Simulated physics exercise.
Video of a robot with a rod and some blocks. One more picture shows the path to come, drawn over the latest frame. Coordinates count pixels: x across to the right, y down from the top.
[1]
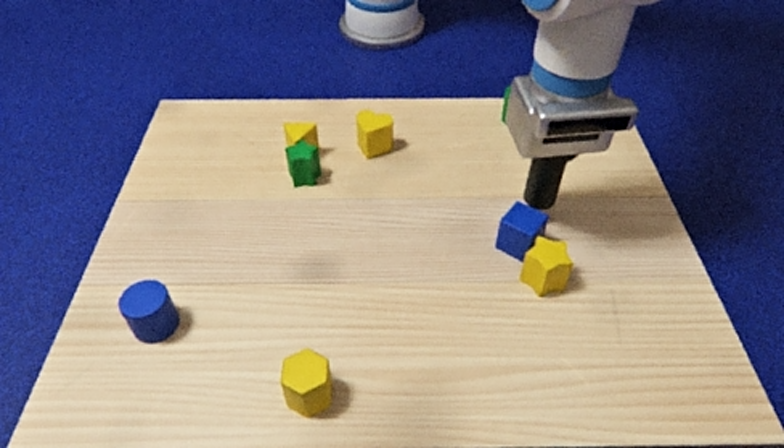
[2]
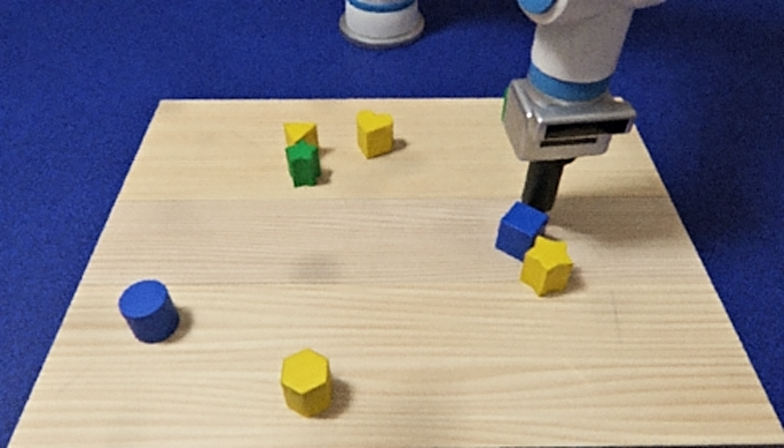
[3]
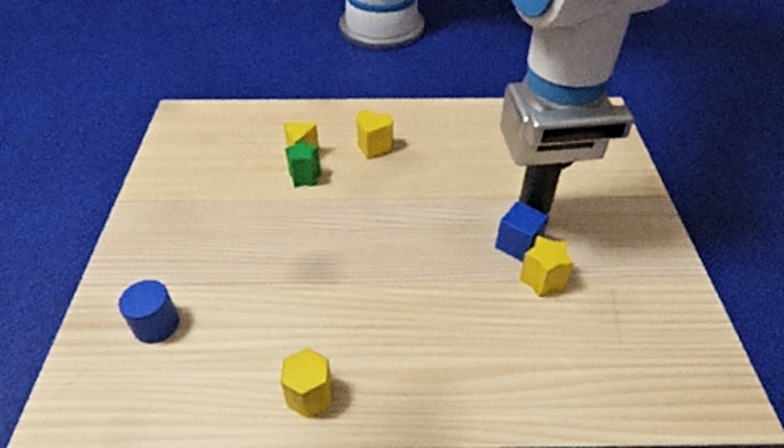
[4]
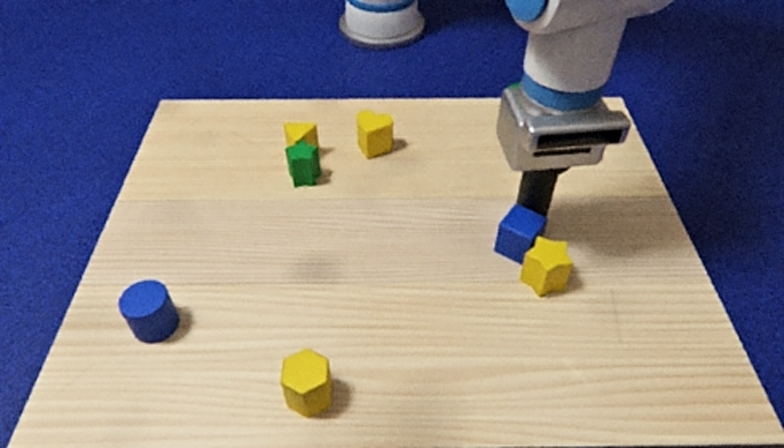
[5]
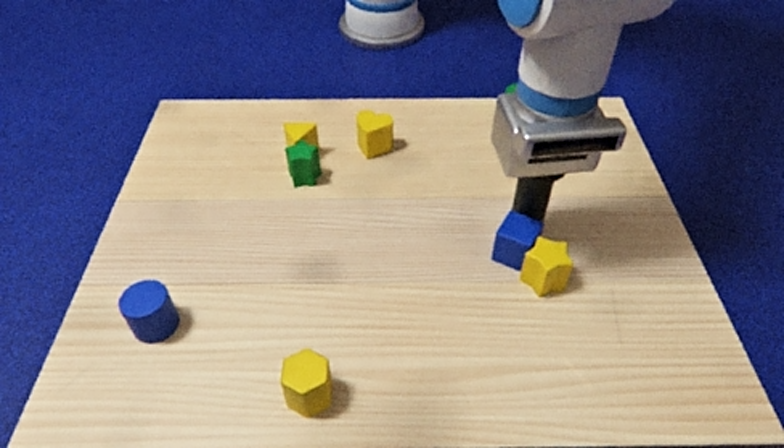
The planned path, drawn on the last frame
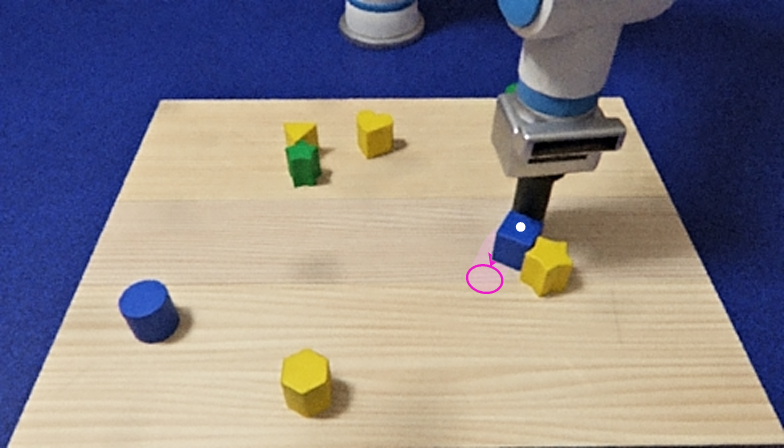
Robot arm with a dark rod edging toward a blue block and nudging it slightly left beside a yellow star block.
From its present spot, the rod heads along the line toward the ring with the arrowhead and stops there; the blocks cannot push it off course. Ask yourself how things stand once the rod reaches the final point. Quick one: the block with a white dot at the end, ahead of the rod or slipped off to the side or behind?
I'd say the block with a white dot is still out in front of the rod at the end.
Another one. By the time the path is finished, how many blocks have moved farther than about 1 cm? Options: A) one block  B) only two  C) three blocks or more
My pick is A.
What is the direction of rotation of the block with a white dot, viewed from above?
Viewed from above, counterclockwise.
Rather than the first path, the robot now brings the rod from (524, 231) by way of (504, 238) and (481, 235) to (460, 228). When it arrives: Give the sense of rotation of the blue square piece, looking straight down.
It turns counter-clockwise.
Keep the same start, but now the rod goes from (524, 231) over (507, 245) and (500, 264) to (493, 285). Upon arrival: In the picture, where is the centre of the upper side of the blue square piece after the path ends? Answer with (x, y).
Most likely (497, 288).
The drawn path runs from (524, 231) via (503, 241) and (494, 259), ending at (485, 279); the dot is on the blue square piece.
What follows on the original path. Halfway along, rod at (501, 236); blue square piece at (506, 251), turned 40° anticlockwise; yellow star block at (552, 257), turned 25° anticlockwise.
At the end, rod at (487, 265); blue square piece at (501, 282), turned 50° anticlockwise; yellow star block at (551, 257), turned 25° anticlockwise.
